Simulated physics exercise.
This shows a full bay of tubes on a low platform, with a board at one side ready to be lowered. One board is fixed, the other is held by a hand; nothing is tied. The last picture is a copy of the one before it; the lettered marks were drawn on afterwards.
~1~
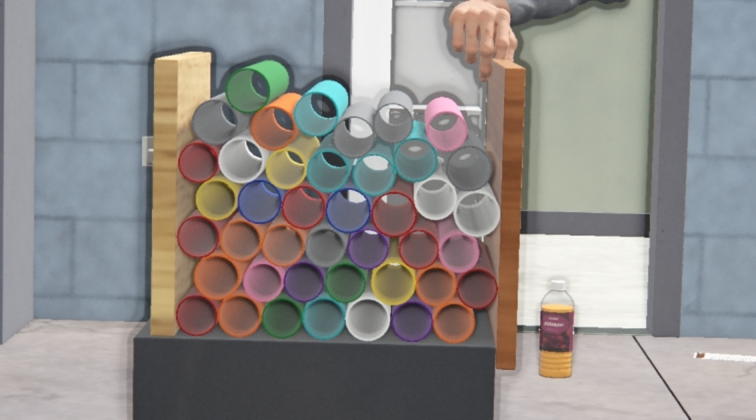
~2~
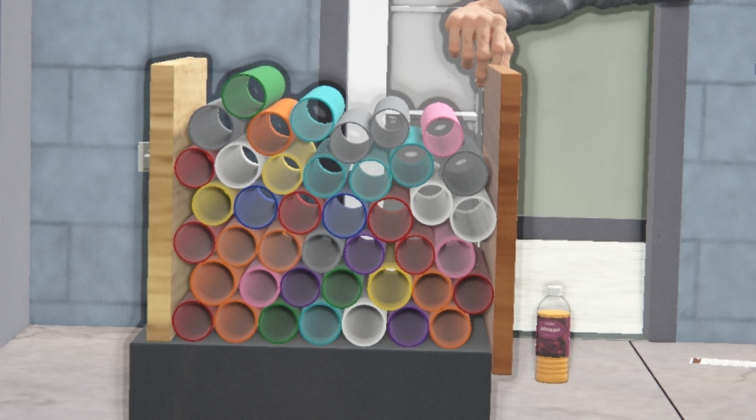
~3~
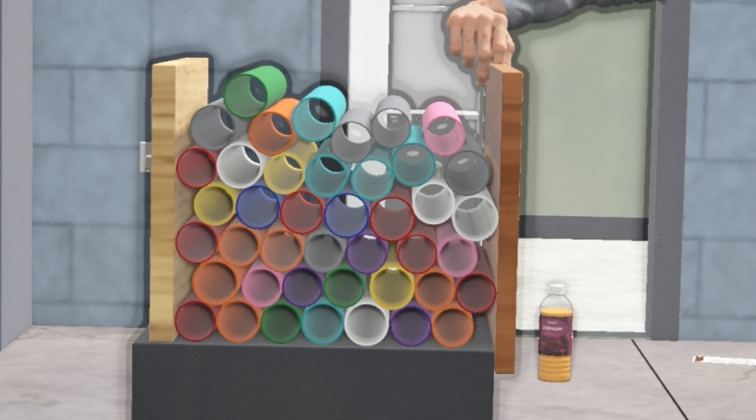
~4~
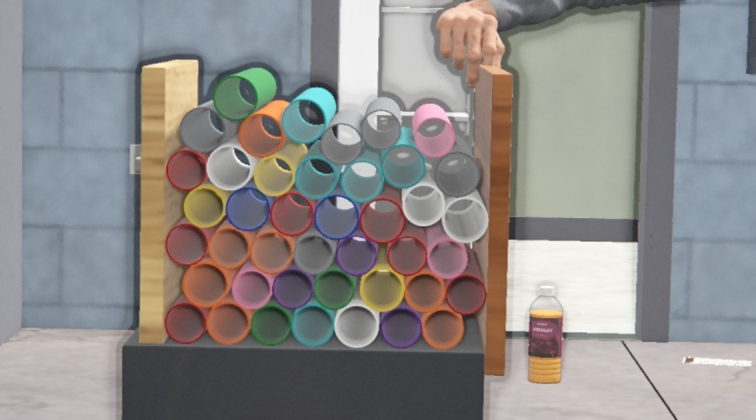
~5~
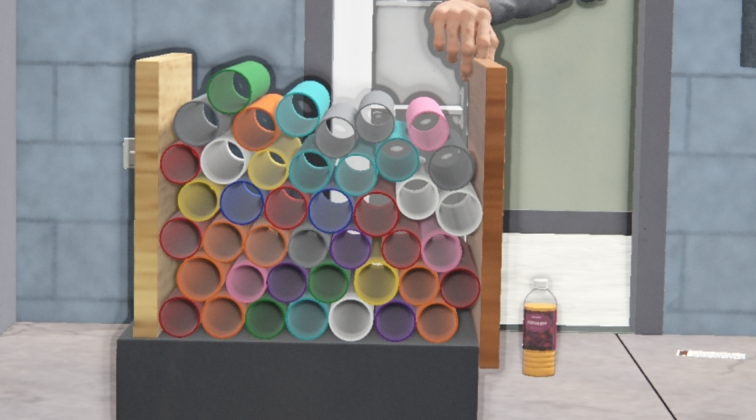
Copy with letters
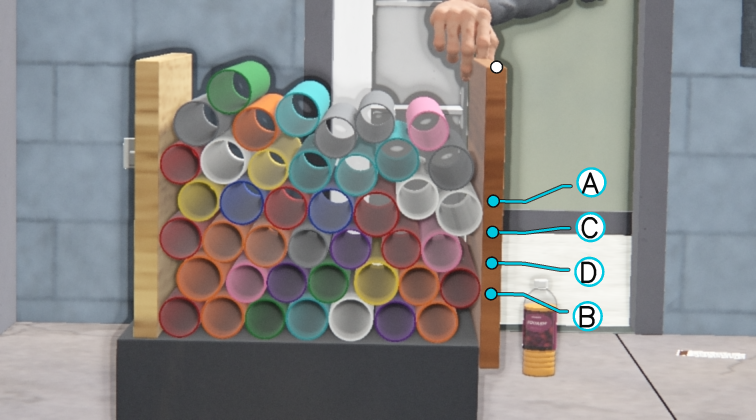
A hand stays on the right board beside stacked colourful tubes as the view shifts slightly.
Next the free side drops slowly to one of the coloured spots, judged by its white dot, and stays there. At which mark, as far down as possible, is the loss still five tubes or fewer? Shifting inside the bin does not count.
B is the limit.
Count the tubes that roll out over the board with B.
The count is three.
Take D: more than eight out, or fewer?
At D, fewer than eight.
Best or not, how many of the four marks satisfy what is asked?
The number is four.
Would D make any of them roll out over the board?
At D: Yes.
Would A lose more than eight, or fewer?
It loses fewer than eight.
On the marked copy, A at (493, 201); B at (491, 294); C at (493, 232); D at (492, 263); the white dot at (497, 67).
Following B. Soon after the start, top of the board (483, 162).
Later, top of the board (481, 271).
In the end, top of the board (480, 292), three out over the board.
As for the rest, A none out over the board; C one out over the board; D three out over the board.
